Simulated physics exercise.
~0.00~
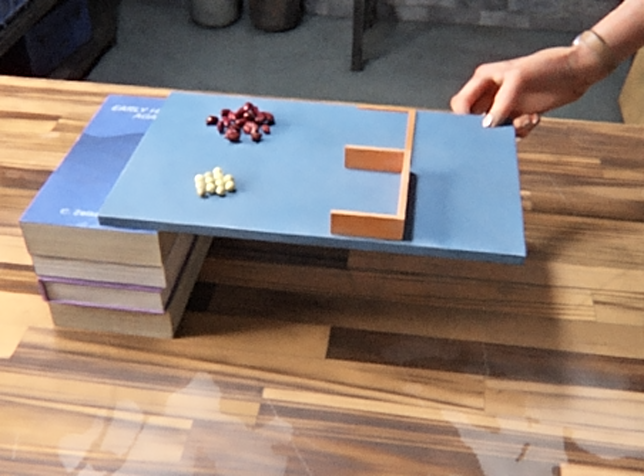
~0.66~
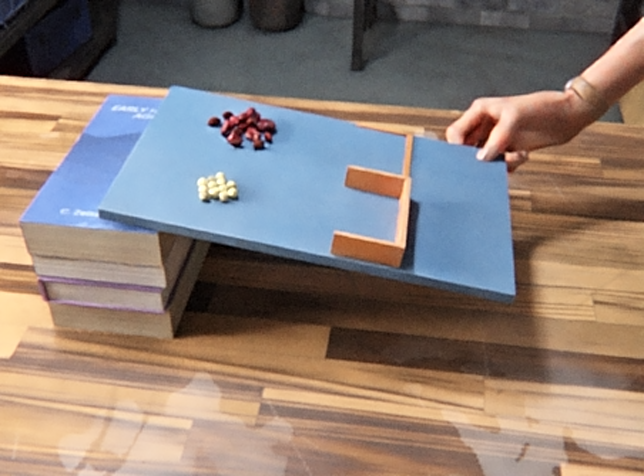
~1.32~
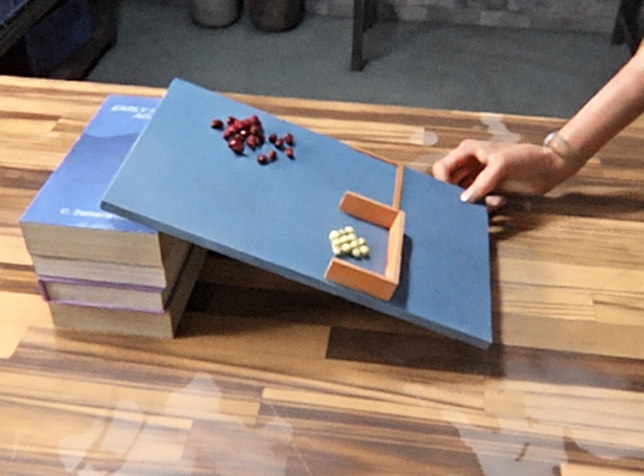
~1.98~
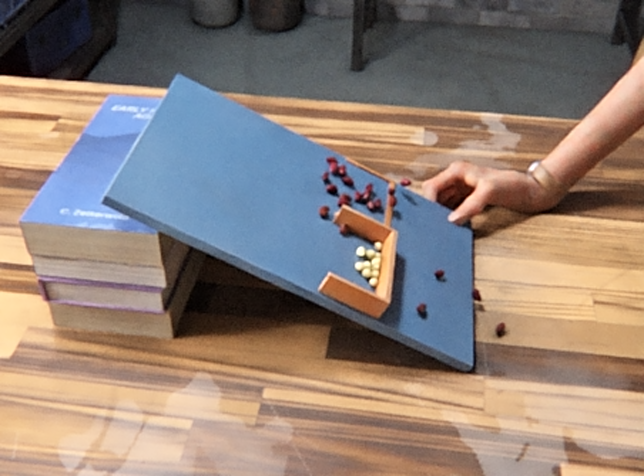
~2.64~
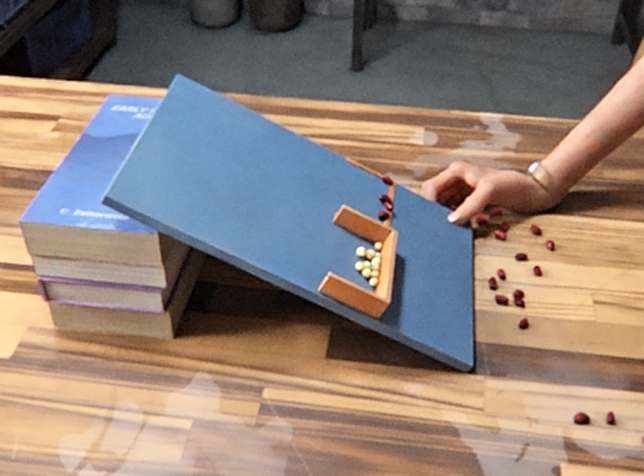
A hand lowered the right end of a blue board propped on a stack of books, and the pale yellow pieces slid into an orange bracket and stayed, while the dark red ones slid later, mostly tumbling past it and scattering across the wooden table.
